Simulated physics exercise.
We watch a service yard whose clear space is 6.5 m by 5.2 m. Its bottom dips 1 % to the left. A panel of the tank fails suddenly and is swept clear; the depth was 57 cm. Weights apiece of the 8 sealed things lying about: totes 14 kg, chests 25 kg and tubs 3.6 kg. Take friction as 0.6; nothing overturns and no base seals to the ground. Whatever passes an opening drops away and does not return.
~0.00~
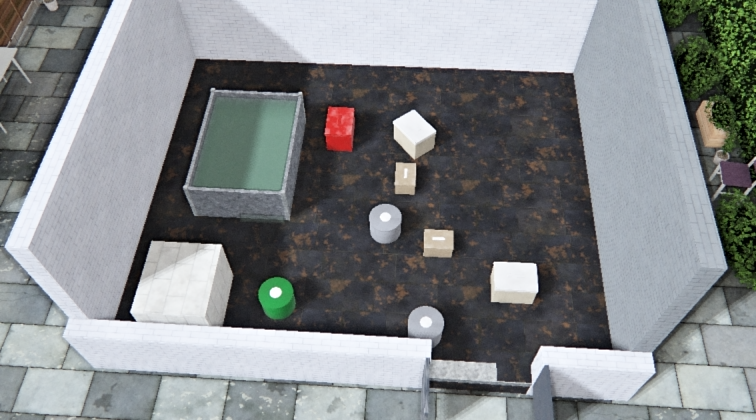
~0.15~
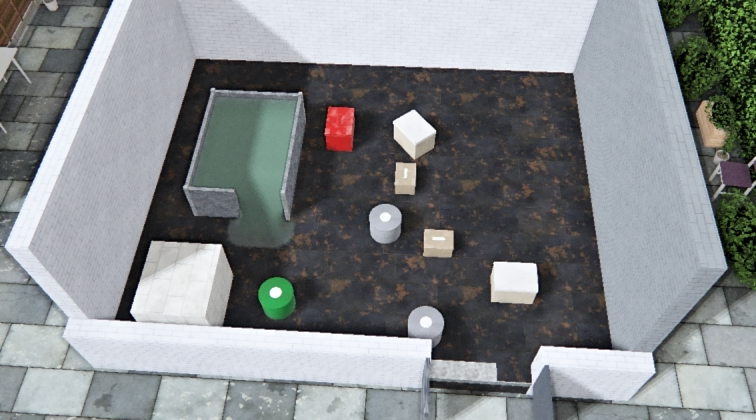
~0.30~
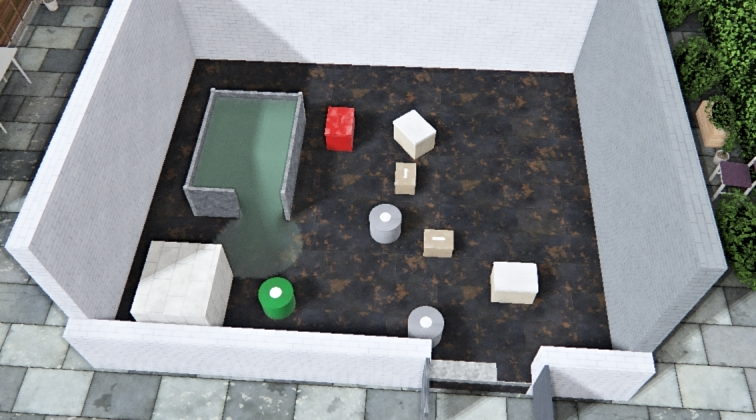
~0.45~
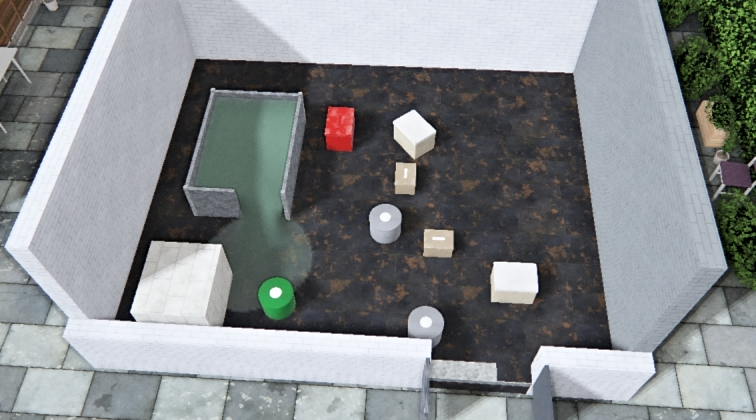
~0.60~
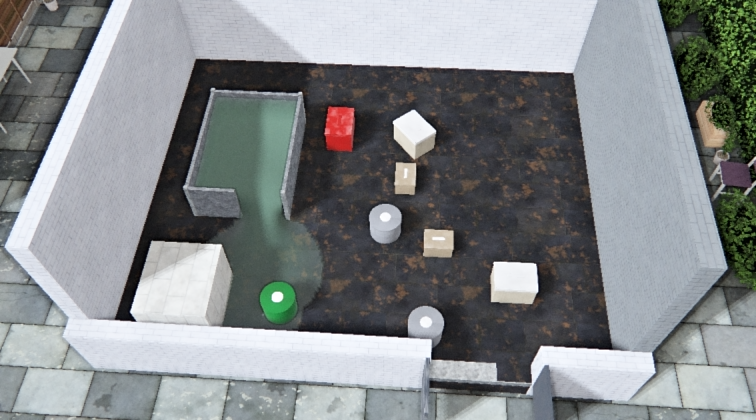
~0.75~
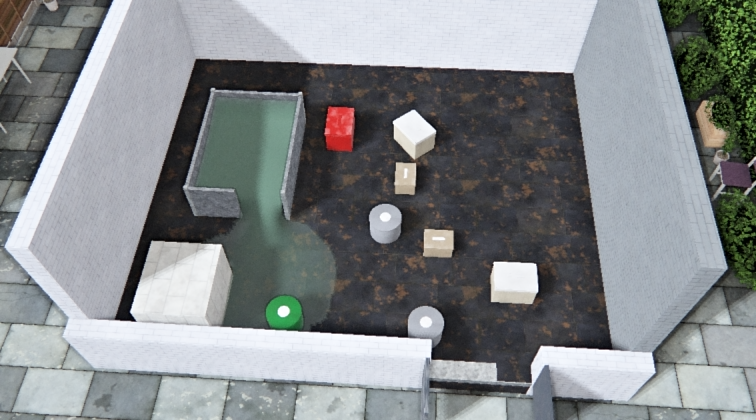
A tank's front panel opens and water spreads across the floor, nudging the green tub.
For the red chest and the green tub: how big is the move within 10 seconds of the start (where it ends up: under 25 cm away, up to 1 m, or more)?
The red chest holds its place; the green tub travels far.
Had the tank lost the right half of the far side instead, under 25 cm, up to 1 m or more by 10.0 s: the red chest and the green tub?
In that case the red chest holds its place, the green tub holds its place.
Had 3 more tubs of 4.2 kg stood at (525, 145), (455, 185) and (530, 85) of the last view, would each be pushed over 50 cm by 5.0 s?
In that order: Short of it, short of it, short of it.
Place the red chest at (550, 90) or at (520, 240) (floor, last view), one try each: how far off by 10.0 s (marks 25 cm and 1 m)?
In that order: It barely shifts; it barely shifts.
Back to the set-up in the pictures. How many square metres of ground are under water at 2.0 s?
Some 10.0 m2.
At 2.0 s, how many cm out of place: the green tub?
About 150 cm.
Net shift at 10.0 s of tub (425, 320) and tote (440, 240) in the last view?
In that order: 400 cm, 0 cm.
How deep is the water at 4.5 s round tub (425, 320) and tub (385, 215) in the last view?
Roughly 10 and 2 cm.
After 2.0 s the red chest is near (340, 121), 0.0 m from its start, aground; the green tub is near (396, 314), 1.6 m from its start, afloat; 0 of 8 are out; 1 afloat.
After 4.5 s the red chest is near (340, 121), 0.0 m from its start, aground; the green tub is near (477, 255), 2.7 m from its start, afloat; 0 of 8 are out; 2 afloat.
After 7.0 s the red chest is near (340, 121), 0.0 m from its start, aground; the green tub is near (485, 162), 3.6 m from its start, aground; 0 of 8 are out; 1 afloat.
After 10.0 s the red chest is near (340, 121), 0.0 m from its start, aground; the green tub is near (421, 80), 4.3 m from its start, afloat; 0 of 8 are out; 2 afloat.
